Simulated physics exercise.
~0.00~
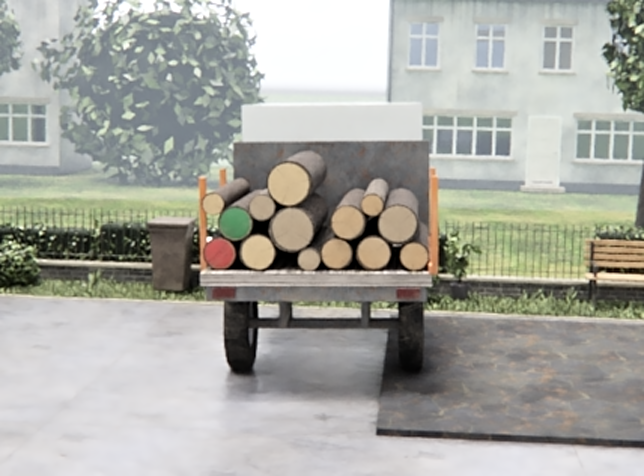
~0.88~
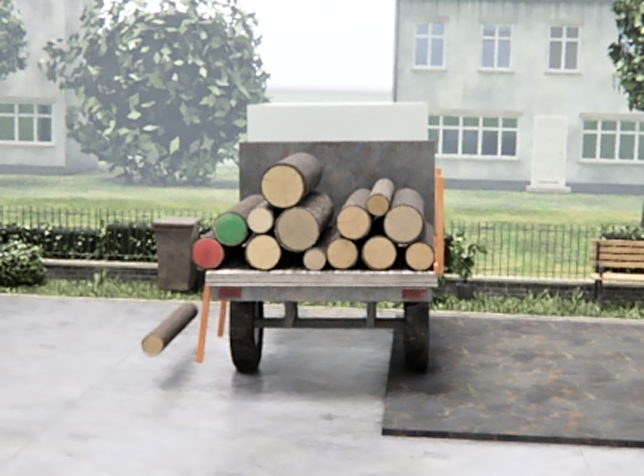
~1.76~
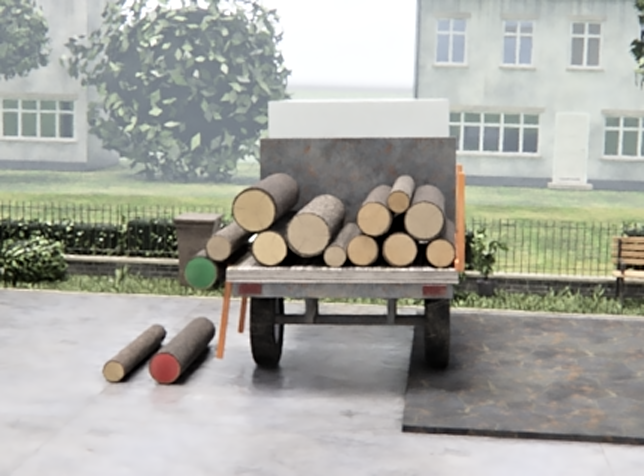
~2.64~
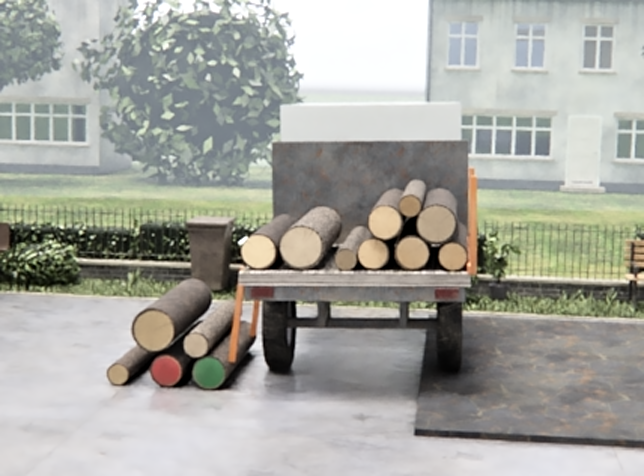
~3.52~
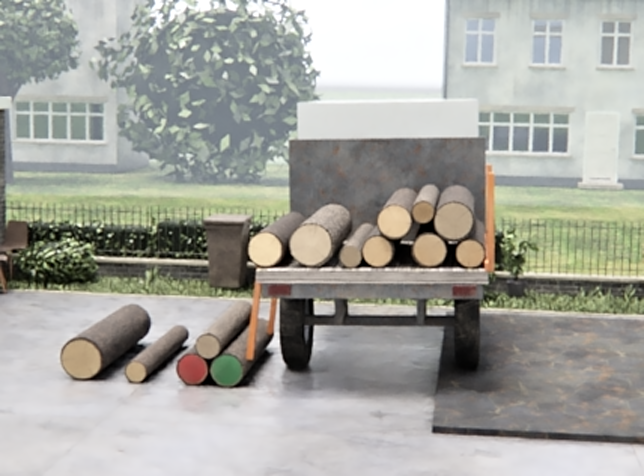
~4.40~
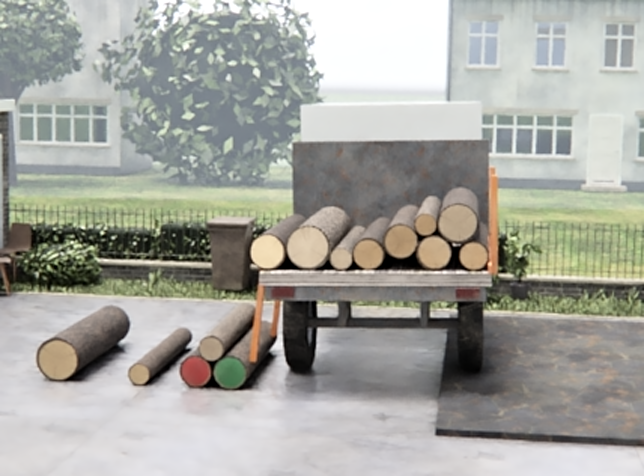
On a paved yard, a flatbed's left posts drop and five logs, red and green included, roll off onto the ground.
